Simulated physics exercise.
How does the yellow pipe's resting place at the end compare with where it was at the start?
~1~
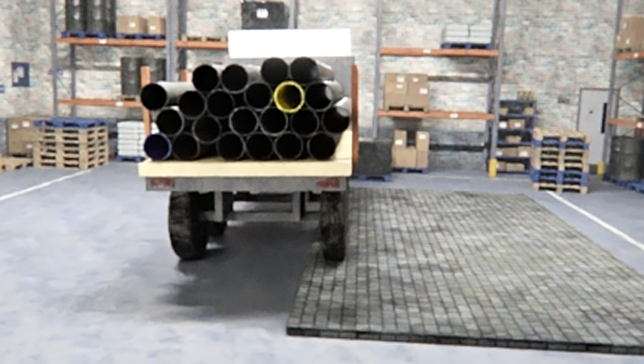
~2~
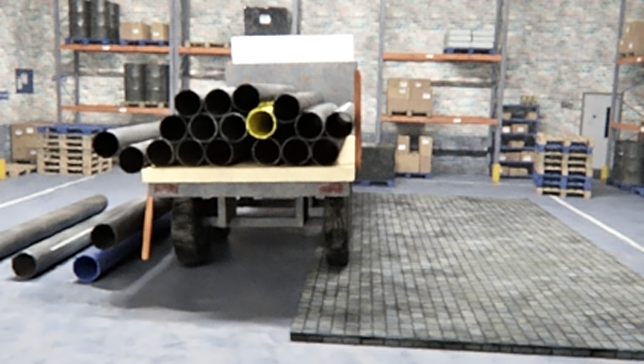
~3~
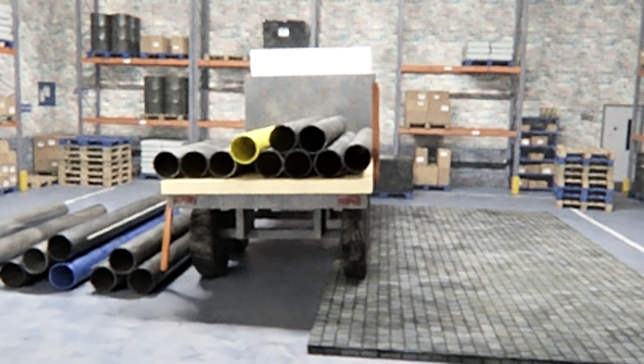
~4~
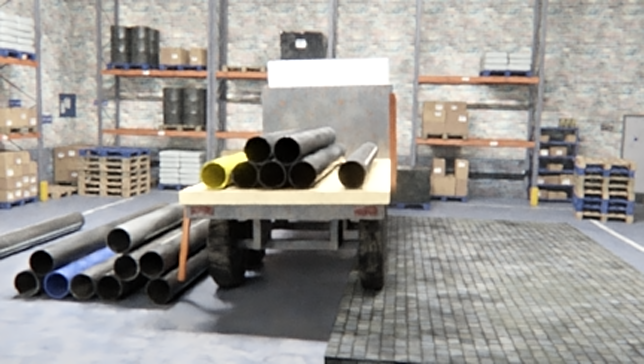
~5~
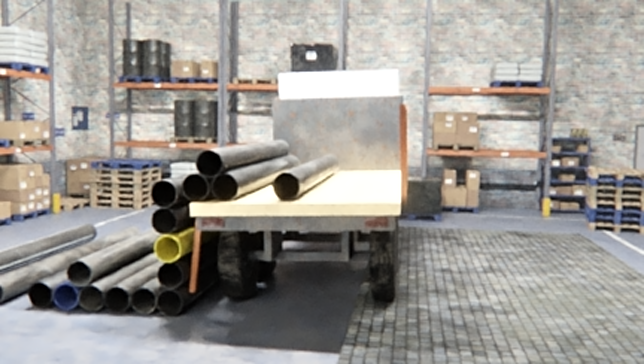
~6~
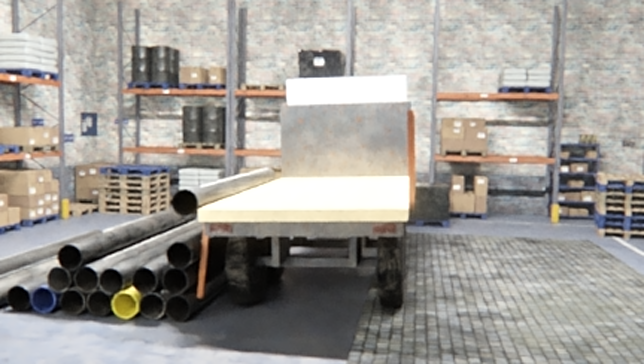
At the start the yellow pipe sat high in the stack on the lorry's deck, toward the right. By the end it was low in the heap on the floor to the left of the lorry.
